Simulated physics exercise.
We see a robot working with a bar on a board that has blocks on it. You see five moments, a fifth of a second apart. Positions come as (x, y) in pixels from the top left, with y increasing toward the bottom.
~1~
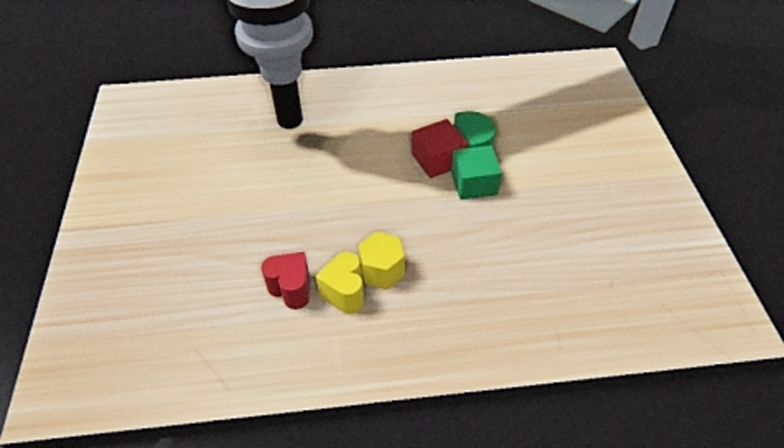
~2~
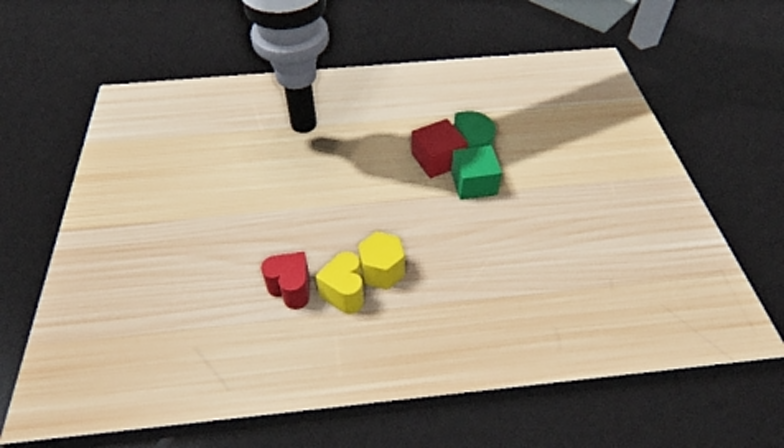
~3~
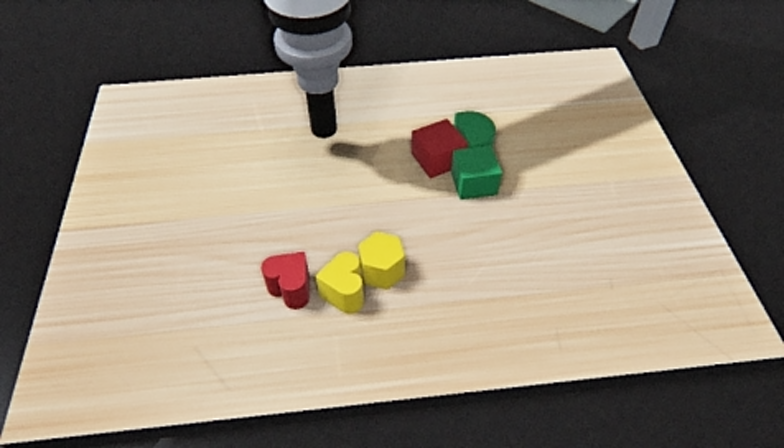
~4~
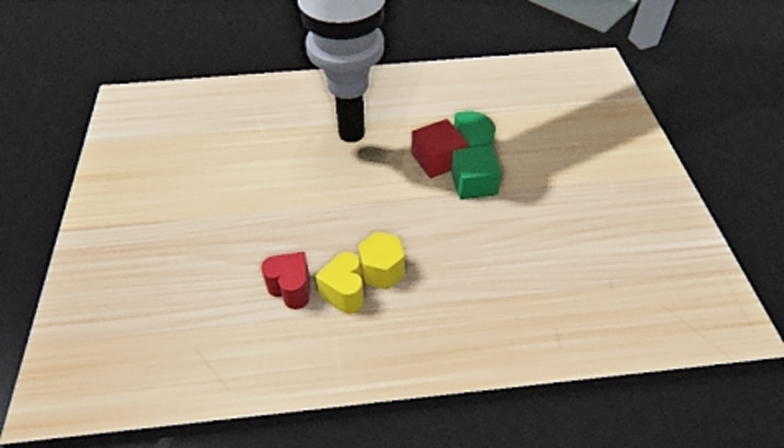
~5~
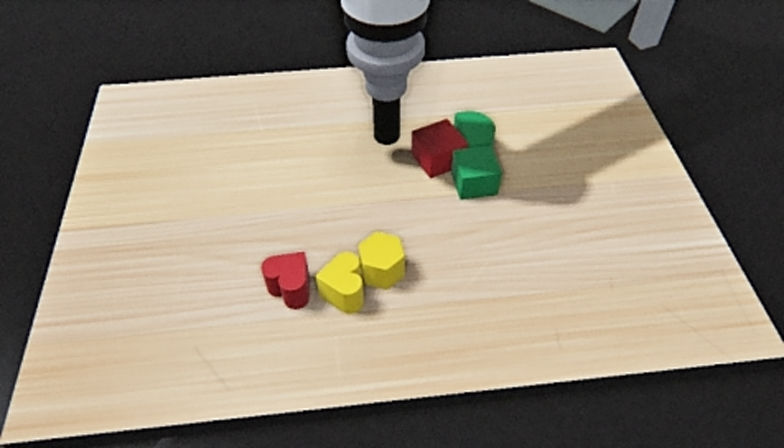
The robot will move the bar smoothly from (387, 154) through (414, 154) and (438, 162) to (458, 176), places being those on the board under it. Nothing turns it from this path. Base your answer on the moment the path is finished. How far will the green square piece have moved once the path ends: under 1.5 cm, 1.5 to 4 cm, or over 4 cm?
The distance will be 1.5 to 4 cm.
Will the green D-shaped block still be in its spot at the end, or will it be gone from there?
It is carried off its spot.
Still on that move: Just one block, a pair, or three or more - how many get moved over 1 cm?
Three or more blocks move.
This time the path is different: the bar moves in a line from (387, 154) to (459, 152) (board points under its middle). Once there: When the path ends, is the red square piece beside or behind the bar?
No, it doesn't check out.
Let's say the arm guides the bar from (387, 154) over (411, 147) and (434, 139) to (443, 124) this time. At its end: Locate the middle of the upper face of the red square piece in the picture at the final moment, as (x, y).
I expect it at (472, 131).
On the path given first. Halfway along, bar (428, 141); red square piece (470, 140); green D-shaped block (499, 126); green square piece (493, 169).
At the end, bar (459, 160); red square piece (492, 144); green D-shaped block (517, 127); green square piece (505, 175).
